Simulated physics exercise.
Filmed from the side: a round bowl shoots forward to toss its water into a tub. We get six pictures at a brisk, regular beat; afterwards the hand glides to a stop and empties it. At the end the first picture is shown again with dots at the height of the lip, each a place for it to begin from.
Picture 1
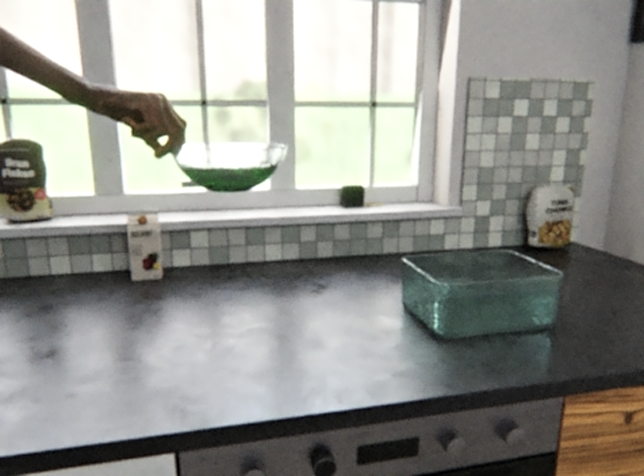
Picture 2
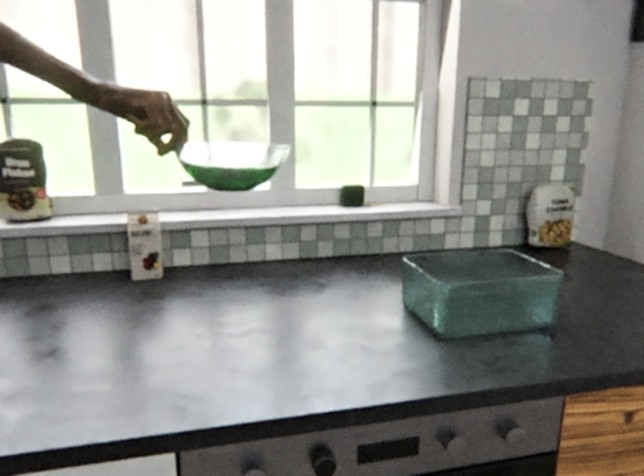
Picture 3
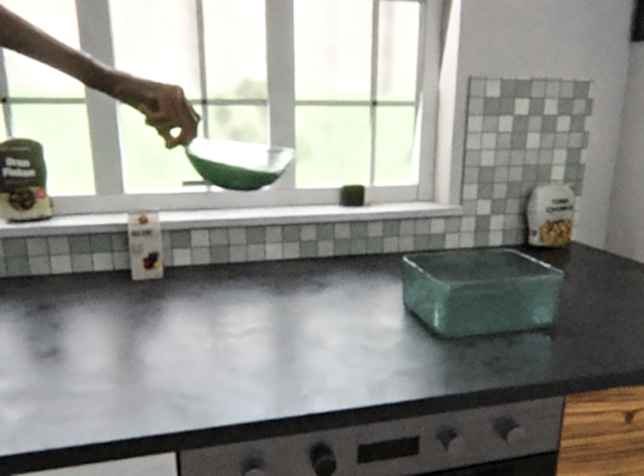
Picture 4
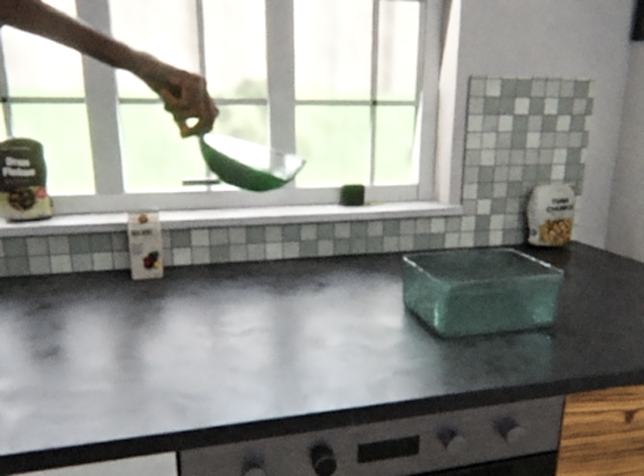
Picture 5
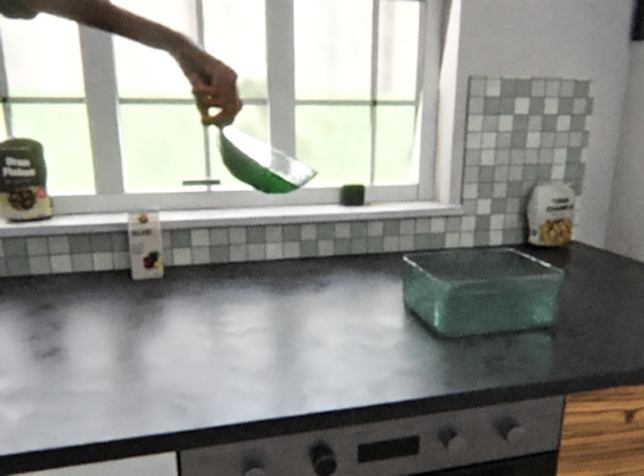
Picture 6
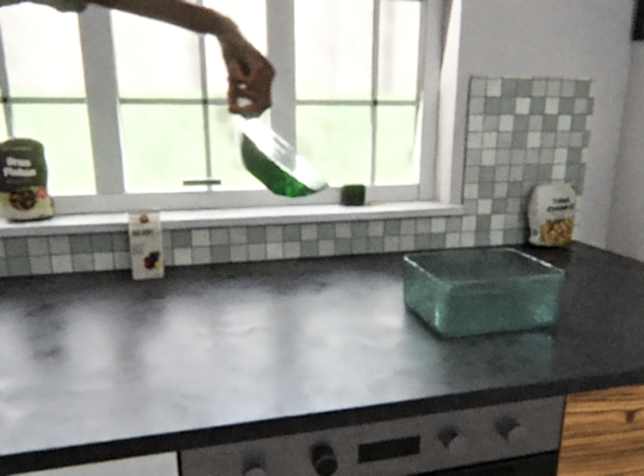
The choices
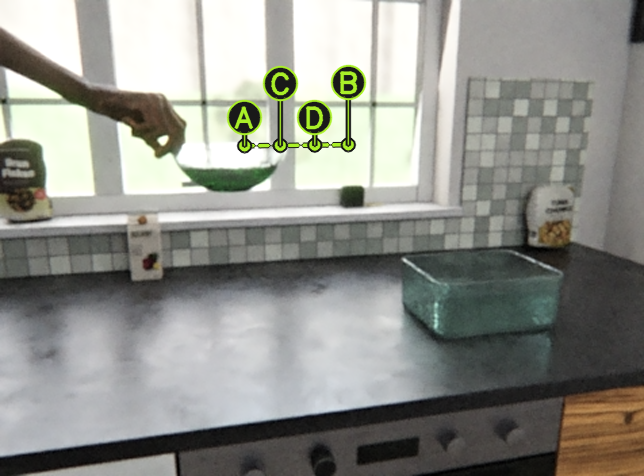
In a kitchen, a hand moves a green glass bowl right, tilting it steadily forward.
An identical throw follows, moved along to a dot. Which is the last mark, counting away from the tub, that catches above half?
Go for D.
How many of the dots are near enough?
Two of the four.
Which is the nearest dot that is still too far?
That is dot C.
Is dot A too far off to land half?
Yes, that goes wrong.
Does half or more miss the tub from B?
No, not at all.
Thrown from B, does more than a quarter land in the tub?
Yes.
On the marked copy, A at (244, 145); B at (348, 144); C at (280, 145); D at (314, 145).
With A, about 0 % lands in the tub, 97 % falls short and 3 % goes beside or beyond.
With B, about 72 % lands in the tub, 7 % falls short and 21 % goes beside or beyond.
With C, about 12 % lands in the tub, 81 % falls short and 7 % goes beside or beyond.
With D, about 69 % lands in the tub, 16 % falls short and 15 % goes beside or beyond.
